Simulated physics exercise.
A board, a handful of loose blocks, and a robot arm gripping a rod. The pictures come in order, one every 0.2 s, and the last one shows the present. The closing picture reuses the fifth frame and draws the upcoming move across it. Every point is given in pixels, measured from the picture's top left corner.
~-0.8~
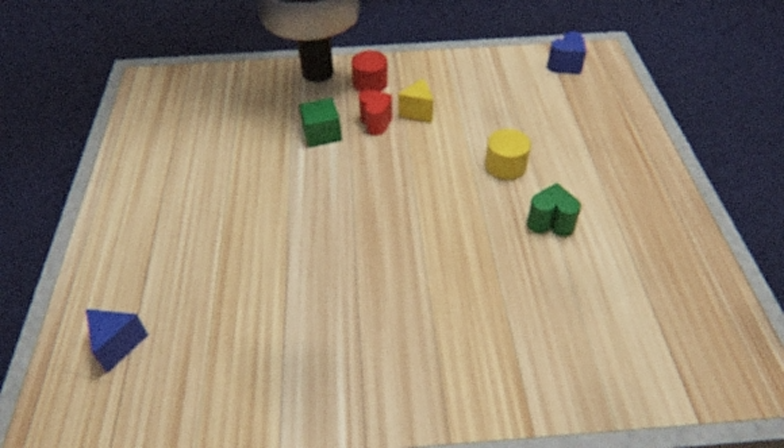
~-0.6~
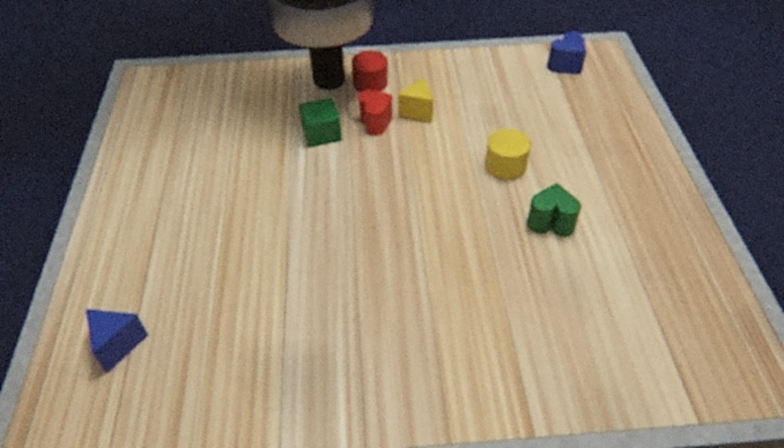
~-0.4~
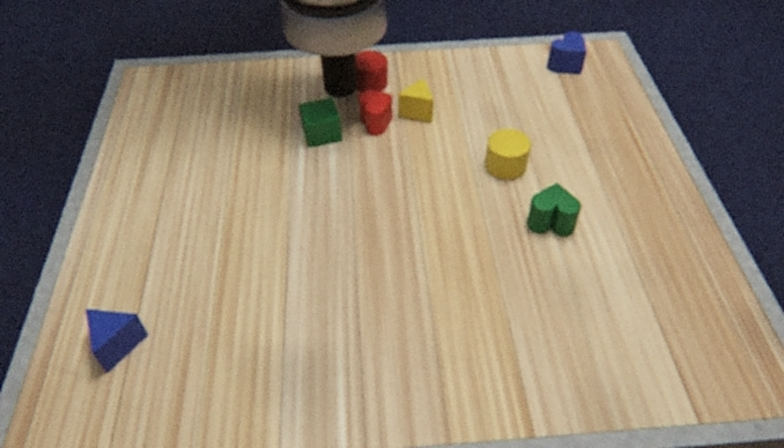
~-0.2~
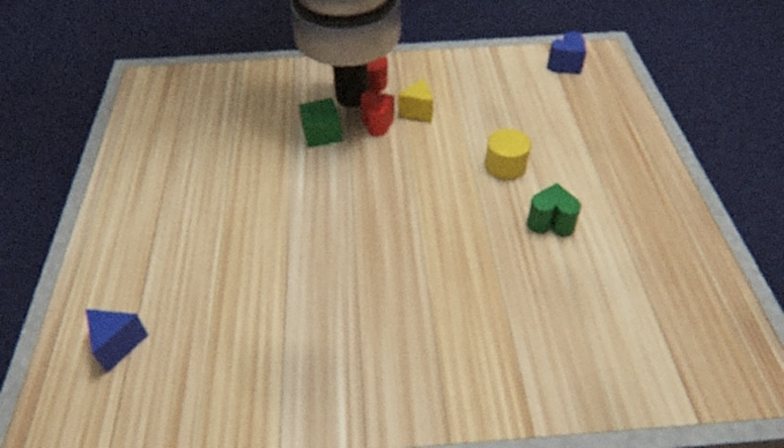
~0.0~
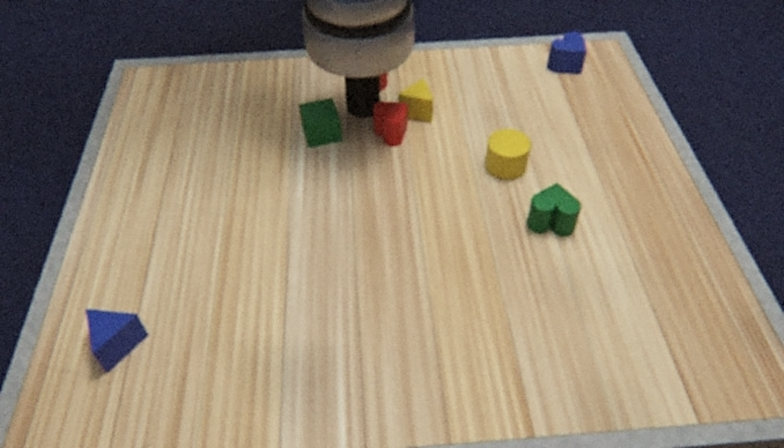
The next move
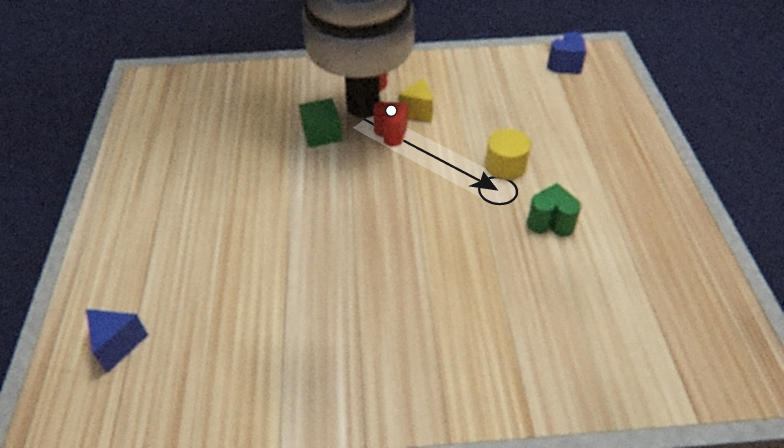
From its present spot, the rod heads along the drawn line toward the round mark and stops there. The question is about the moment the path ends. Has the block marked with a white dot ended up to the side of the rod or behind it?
I'd say no.
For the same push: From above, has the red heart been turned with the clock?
Final answer: No.
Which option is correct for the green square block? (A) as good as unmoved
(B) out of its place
It's A.
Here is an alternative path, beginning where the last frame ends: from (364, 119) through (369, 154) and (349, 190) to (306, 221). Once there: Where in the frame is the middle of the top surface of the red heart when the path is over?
Around (404, 123).
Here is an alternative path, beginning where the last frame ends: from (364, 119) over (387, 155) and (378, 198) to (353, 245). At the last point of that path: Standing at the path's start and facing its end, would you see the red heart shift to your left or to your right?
Facing the way the path runs, start to end, you'll find the red heart has shifted left.
Path on the board, from (364, 119) directly to (498, 190); the dot is on the red heart.
What follows on the original path. One third of the way, rod at (406, 130); red heart at (437, 133).
Two thirds of the way, rod at (452, 154); red heart at (485, 155), turned 45° anticlockwise; yellow cylinder at (515, 142).
At the end, rod at (500, 179); green square block in place; red heart at (534, 180), turned 75° anticlockwise; yellow triangle in place; yellow cylinder at (518, 142); green heart at (560, 200).
